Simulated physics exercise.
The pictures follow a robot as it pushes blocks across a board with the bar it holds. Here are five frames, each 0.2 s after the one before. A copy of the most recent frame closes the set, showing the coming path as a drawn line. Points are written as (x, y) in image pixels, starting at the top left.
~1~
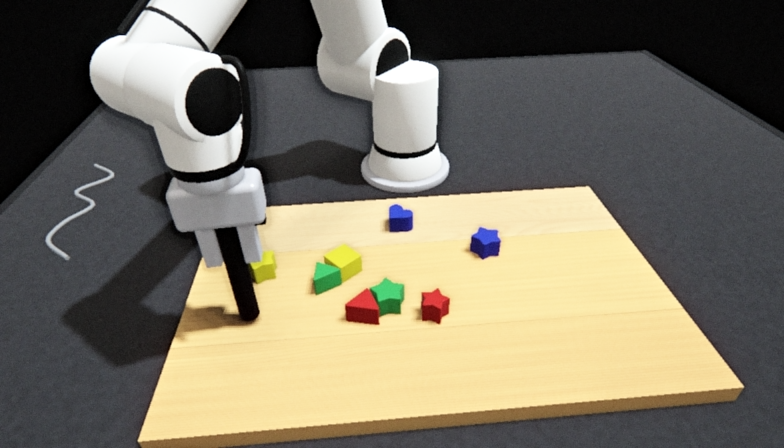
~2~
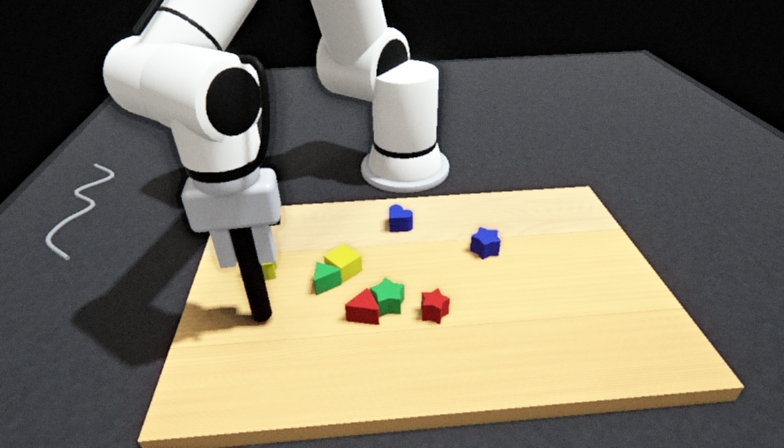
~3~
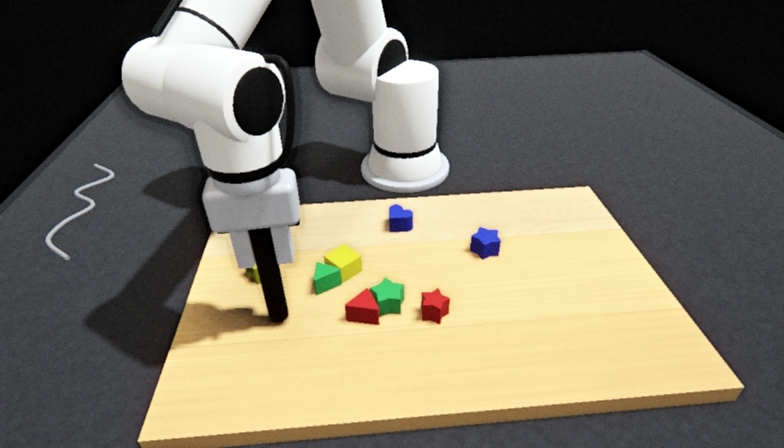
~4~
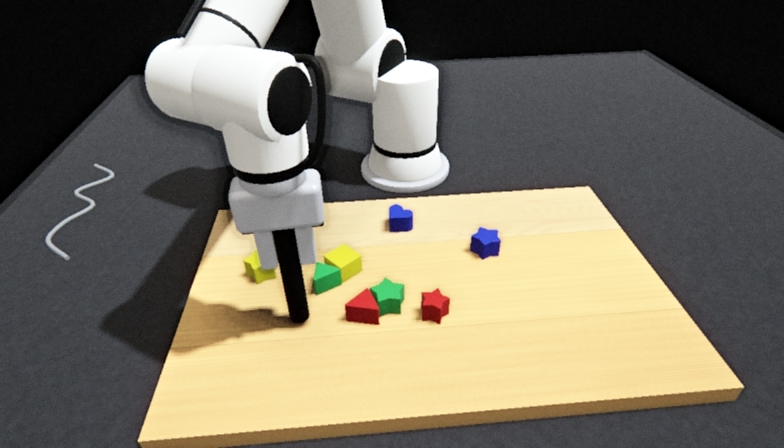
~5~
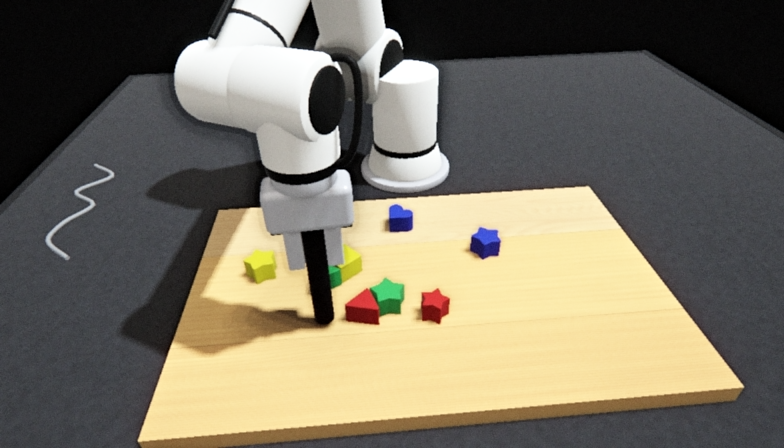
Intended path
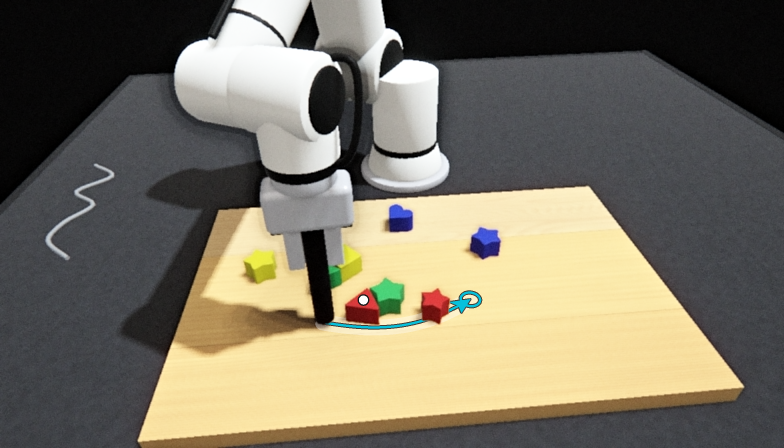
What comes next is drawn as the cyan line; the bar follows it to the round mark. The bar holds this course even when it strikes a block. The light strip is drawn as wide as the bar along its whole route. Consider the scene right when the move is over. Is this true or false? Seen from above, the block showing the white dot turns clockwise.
Answer: False.
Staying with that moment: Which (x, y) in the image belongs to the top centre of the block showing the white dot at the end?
Put as a pixel place, it's (436, 282).
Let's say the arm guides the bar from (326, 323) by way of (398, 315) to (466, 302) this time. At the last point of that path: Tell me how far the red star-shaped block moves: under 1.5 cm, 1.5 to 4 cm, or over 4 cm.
Answer: More than 4 cm.
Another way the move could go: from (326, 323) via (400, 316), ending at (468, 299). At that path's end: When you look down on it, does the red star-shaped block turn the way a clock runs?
Final answer: Yes.
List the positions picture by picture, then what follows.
The first frame shows lower end of the bar (250, 314), tops of blocks, green triangular block (324, 270), red triangular block (363, 300), green star-shaped block (388, 289), red star-shaped block (435, 298).
The second frame shows bar (262, 315), blocks as before.
The third frame shows bar (279, 316), blocks as before.
The fourth frame shows bar (300, 317), blocks as before.
The fifth frame shows bar (325, 318), green triangular block partly hidden, red triangular block (363, 300), green star-shaped block (388, 289), red star-shaped block (435, 298).
The drawn path runs from (326, 323) by way of (377, 327) and (429, 319) to (470, 299); the dot is on the red triangular block.
On the path given first. One third of the way, bar (377, 322); red triangular block (397, 296), turned 35° anticlockwise; green star-shaped block (407, 279), turned 35° anticlockwise.
Two thirds of the way, bar (429, 313); red triangular block (427, 286), turned 110° anticlockwise; green star-shaped block (410, 270), turned 80° anticlockwise; red star-shaped block (455, 295), turned 45° clockwise.
At the end, bar (471, 294); green triangular block not moved; red triangular block (436, 282), turned 160° anticlockwise; green star-shaped block (410, 270), turned 80° anticlockwise; red star-shaped block (492, 286), turned 85° clockwise.
